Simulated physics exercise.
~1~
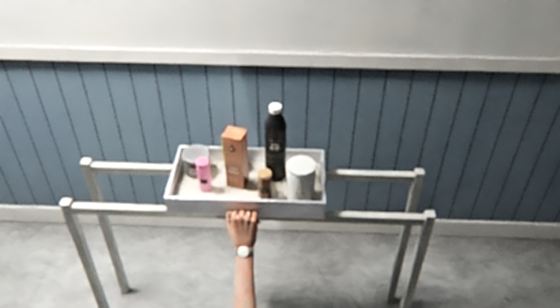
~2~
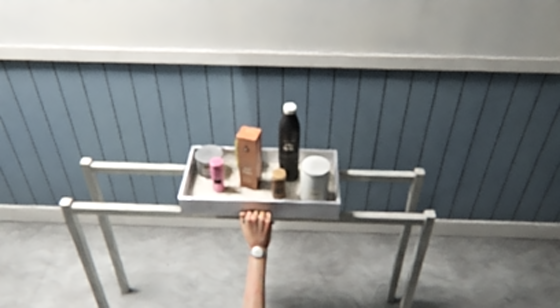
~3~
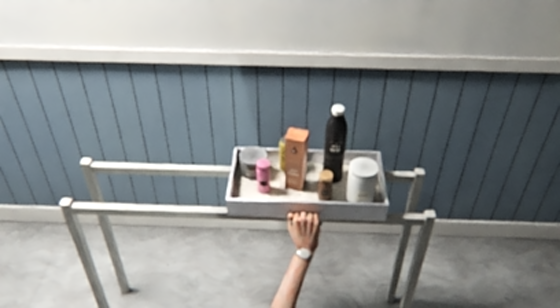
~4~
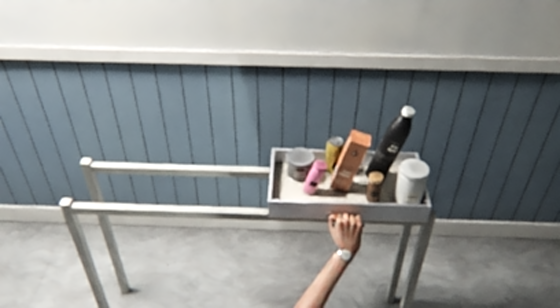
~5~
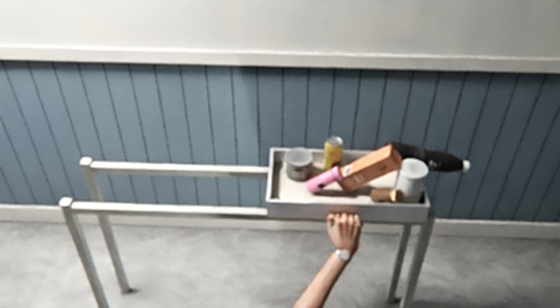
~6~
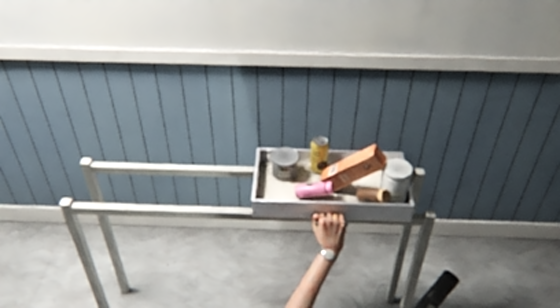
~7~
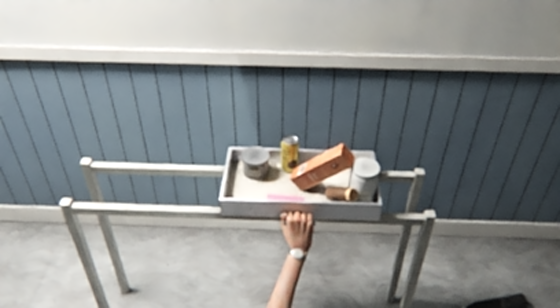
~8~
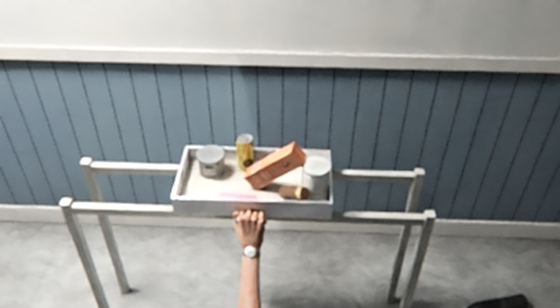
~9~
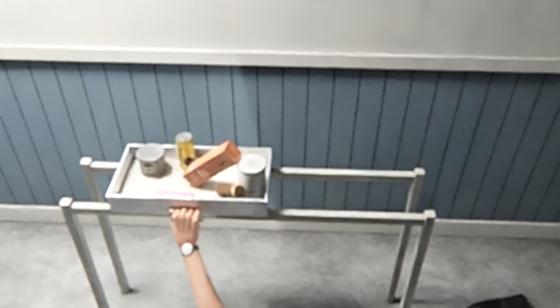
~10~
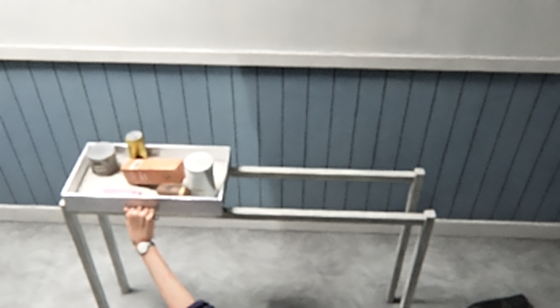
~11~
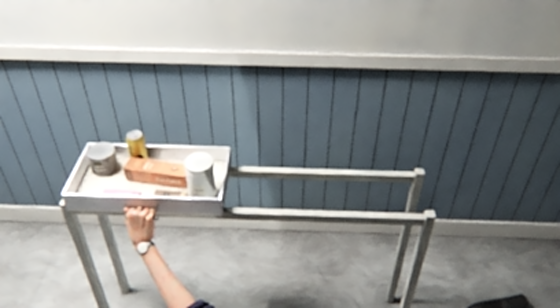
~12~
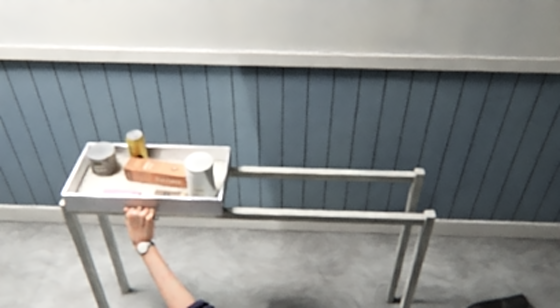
A black bottle topples off a tray slid right then left by a hand, others tipping over.
